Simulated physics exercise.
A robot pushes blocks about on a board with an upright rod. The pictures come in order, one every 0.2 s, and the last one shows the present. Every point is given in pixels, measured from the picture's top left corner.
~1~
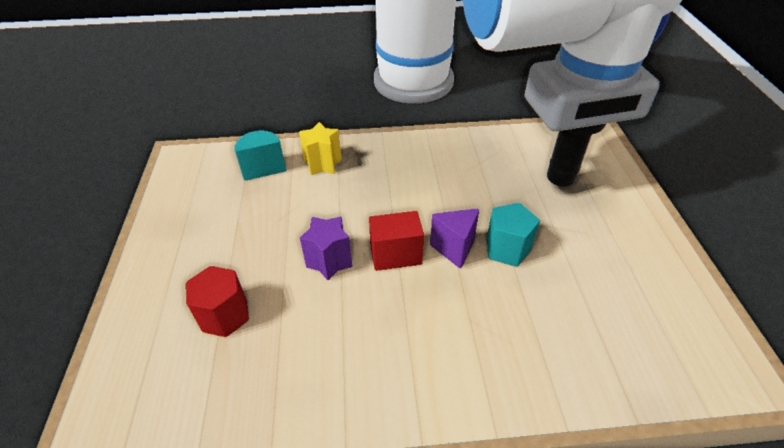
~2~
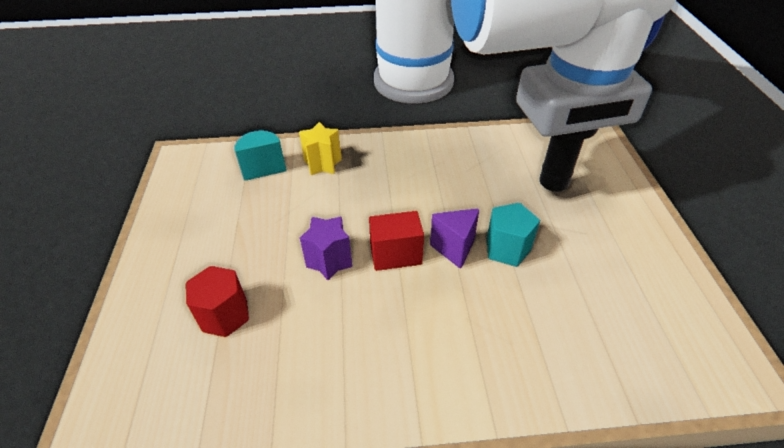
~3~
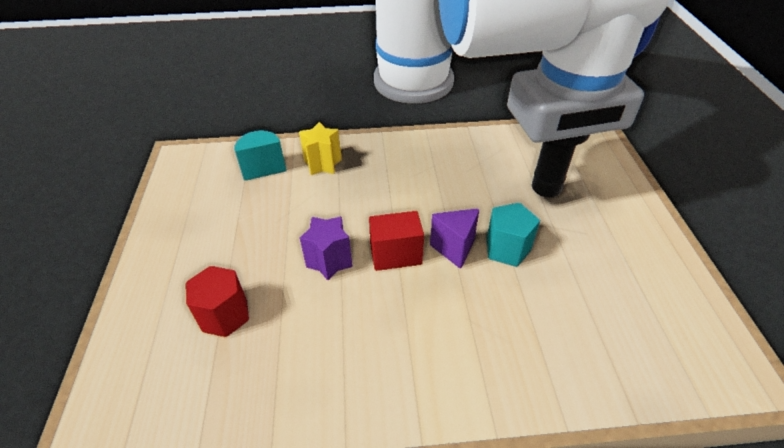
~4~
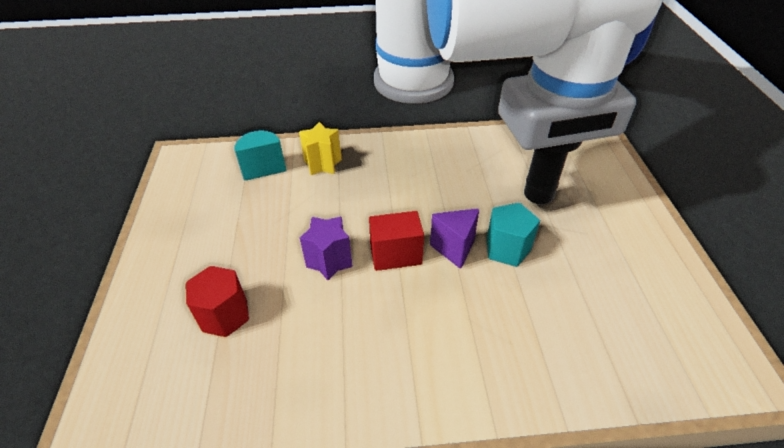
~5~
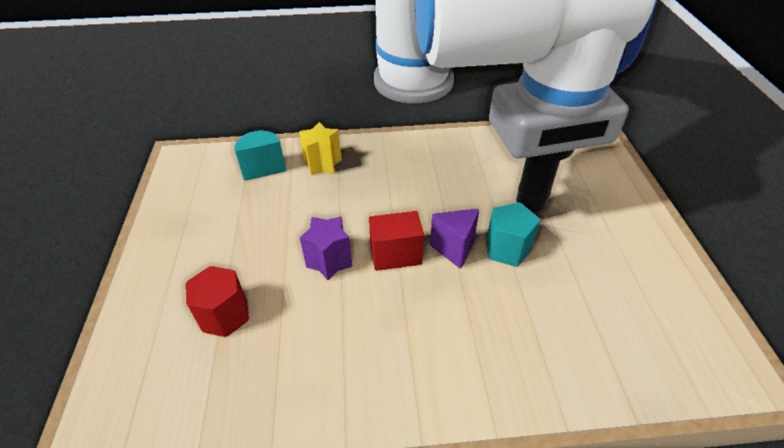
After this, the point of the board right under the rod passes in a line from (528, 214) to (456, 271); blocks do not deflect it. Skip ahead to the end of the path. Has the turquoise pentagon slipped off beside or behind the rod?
I'd say yes.
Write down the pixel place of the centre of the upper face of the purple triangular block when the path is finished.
So, by the moment the path ends, you'll find the top centre of the purple triangular block at (437, 222).
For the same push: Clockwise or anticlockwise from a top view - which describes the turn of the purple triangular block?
Its rotation is clockwise.
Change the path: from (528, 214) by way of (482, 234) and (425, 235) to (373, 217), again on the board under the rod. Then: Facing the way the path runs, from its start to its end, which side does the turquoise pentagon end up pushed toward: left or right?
Shifts left.
On the path given first. One third of the way, rod (508, 221); turquoise pentagon (509, 231), turned 15° anticlockwise.
Two thirds of the way, rod (483, 240); purple triangular block (454, 219); turquoise pentagon (503, 249), turned 70° anticlockwise.
At the end, rod (457, 260); red oblong not moved; purple triangular block (437, 222), turned 20° clockwise; turquoise pentagon (500, 257), turned 95° anticlockwise.
